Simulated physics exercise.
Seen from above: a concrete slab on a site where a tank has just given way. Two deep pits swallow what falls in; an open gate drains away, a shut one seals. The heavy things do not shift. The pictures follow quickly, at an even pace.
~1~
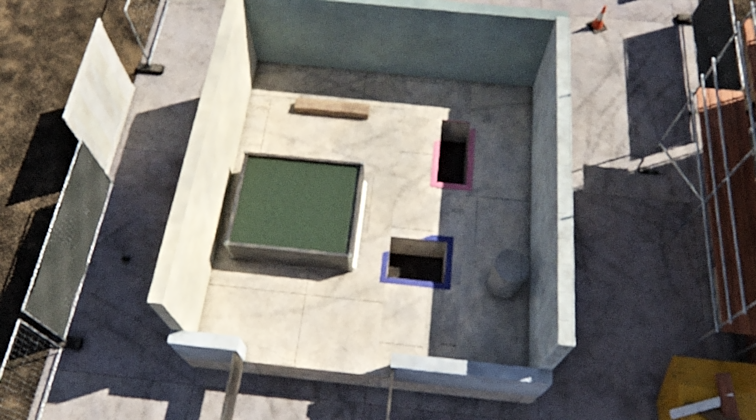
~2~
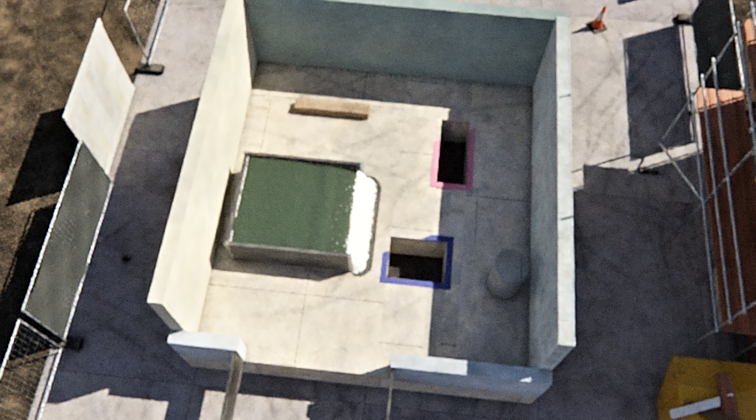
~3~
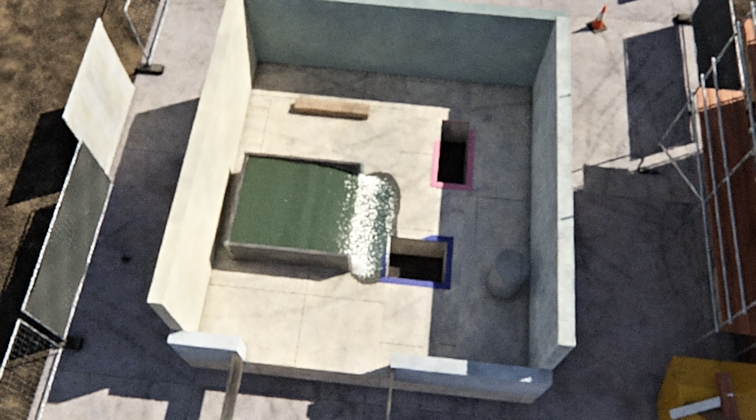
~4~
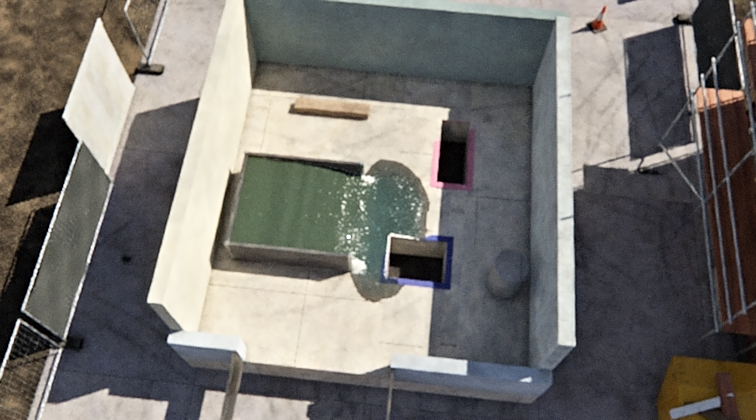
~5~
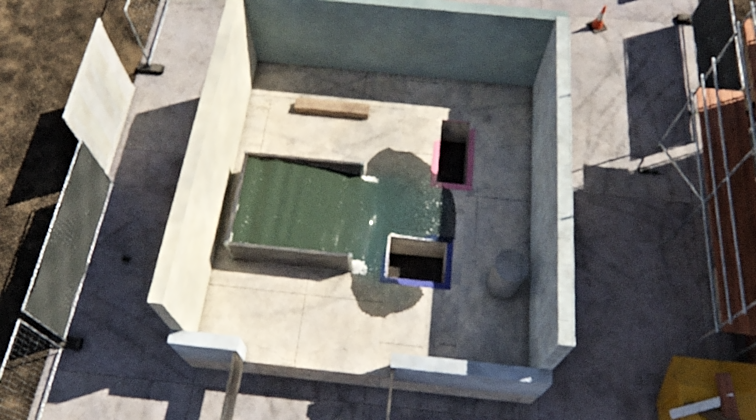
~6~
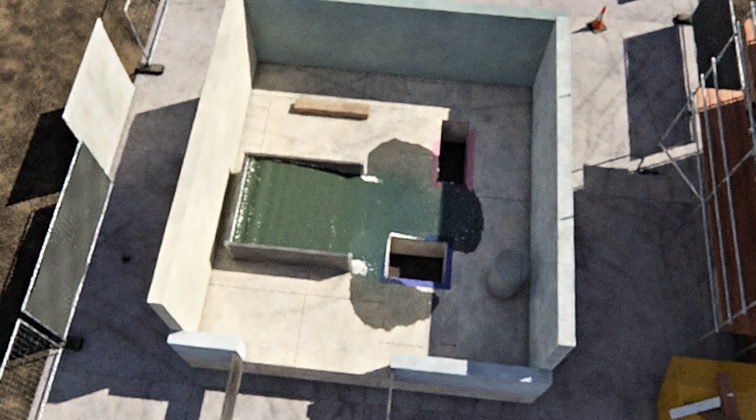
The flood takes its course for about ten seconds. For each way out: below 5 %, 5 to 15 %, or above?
In the end: The gate takes under 5 %; the pink pit takes over 15 %; the blue pit takes over 15 %.
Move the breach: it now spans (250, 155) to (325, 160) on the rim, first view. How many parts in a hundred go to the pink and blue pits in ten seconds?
In per cent: Pink 30, blue 6.
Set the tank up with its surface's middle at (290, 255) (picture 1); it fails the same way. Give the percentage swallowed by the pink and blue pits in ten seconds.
Per cent: Pink 8, blue 60.
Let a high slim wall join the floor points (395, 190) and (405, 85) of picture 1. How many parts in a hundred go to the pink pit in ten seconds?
Parts in a hundred: Pink 12.
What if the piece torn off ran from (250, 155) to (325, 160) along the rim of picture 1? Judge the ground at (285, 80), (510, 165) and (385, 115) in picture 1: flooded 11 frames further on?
In that order: Awash, free of water, flooded.
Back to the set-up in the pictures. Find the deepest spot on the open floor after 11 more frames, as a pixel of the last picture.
Close to (519, 221).
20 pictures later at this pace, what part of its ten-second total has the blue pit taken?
Close to 70 %.
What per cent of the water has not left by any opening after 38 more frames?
Roughly 42 per cent.
A moment on, water covers 30 % of the floor; the gate 0 %, the pink pit 2 %, the blue pit 14 %.
Next, water covers 35 % of the floor; the gate 0 %, the pink pit 6 %, the blue pit 25 %.
Then, water covers 40 % of the floor; the gate 0 %, the pink pit 11 %, the blue pit 34 %.
Later, water covers 65 % of the floor; the gate 0 %, the pink pit 15 %, the blue pit 43 %.
In the end, water covers 75 % of the floor; the gate 3 %, the pink pit 19 %, the blue pit 49 %.
